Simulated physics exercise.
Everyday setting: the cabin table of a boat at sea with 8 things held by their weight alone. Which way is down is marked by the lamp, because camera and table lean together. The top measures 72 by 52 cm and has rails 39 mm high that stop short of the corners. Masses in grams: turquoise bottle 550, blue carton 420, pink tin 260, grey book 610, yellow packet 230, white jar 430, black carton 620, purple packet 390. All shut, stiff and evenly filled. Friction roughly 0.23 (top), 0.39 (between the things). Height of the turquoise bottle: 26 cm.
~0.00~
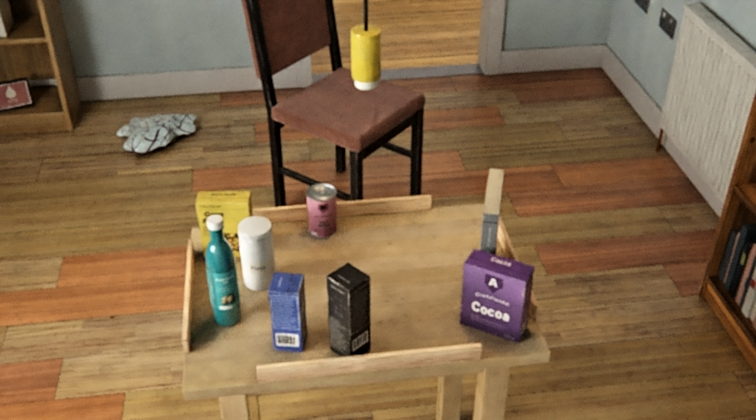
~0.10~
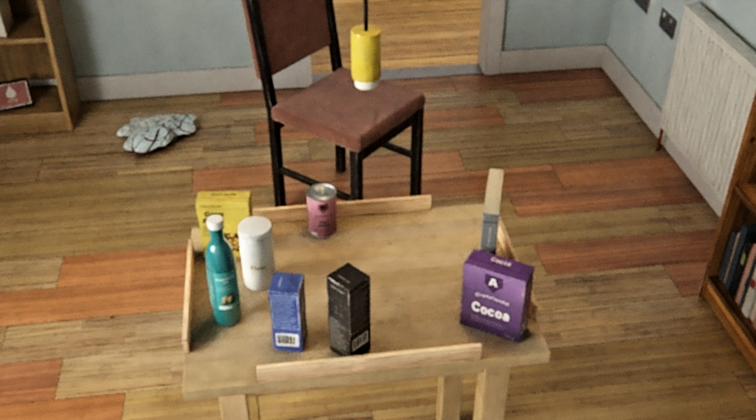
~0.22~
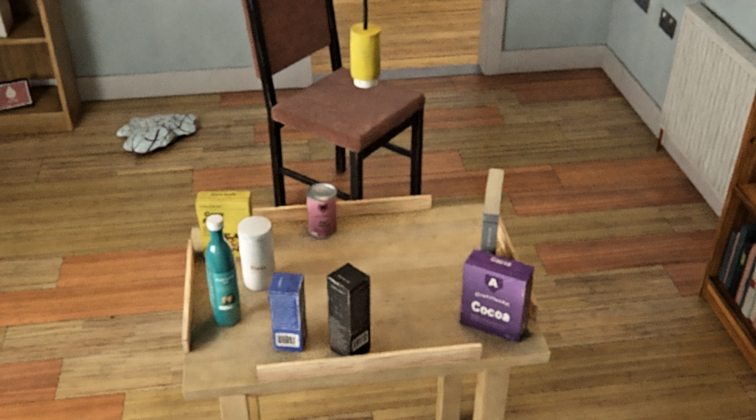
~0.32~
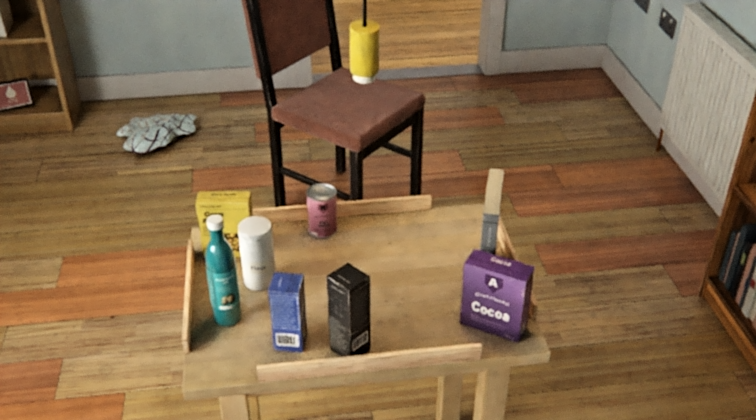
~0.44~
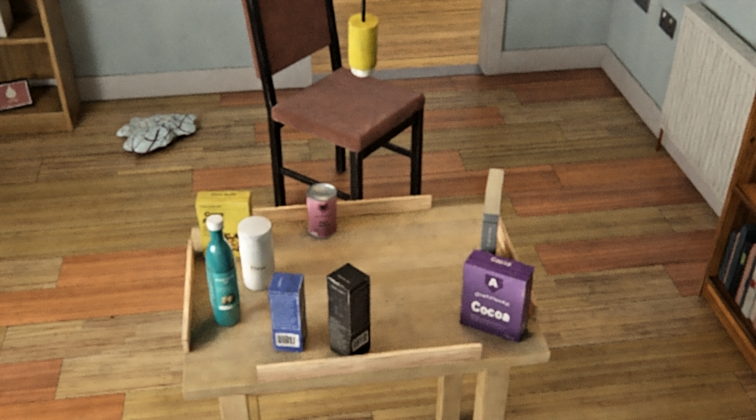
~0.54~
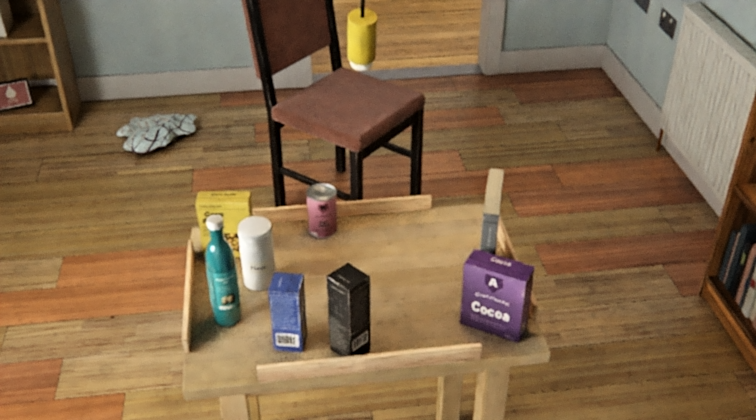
In a room, a hanging yellow lamp shifts slightly left while the items on the table stay still.
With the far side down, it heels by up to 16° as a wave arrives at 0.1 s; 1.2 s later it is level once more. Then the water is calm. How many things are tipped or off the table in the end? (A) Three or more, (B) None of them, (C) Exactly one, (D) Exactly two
The answer is B.
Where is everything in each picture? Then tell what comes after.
Boat level; turquoise bottle (222, 270); blue carton (289, 313), in the first picture.
Boat level; yellow packet (227, 225); white jar (258, 254), in the second picture.
Floor tilted 2°, far side down; black carton (349, 314); purple packet (496, 296), in the third picture.
Floor tilted 5°, far side down; pink tin (322, 211); grey book (490, 237), in the fourth picture.
Floor tilted 10°, far side down; yellow packet (227, 225); white jar (258, 254), in the fifth picture.
Floor tilted 13°, far side down; turquoise bottle (222, 270); blue carton (289, 313), in the sixth picture.
After 0.84 s, floor tilted 14°, far side down; blue carton moved 2 cm near (288, 306); turquoise bottle moved 2 cm near (222, 265); yellow packet moved 2 cm.
After 0.94 s, floor tilted 10°, far side down; blue carton moved 4 cm near (288, 301); turquoise bottle moved 3 cm near (222, 262); yellow packet moved 4 cm.
In the end (1.8 s), all 8 under 5 cm from the start. In the last view, turquoise bottle near (222, 260), blue carton near (287, 298).
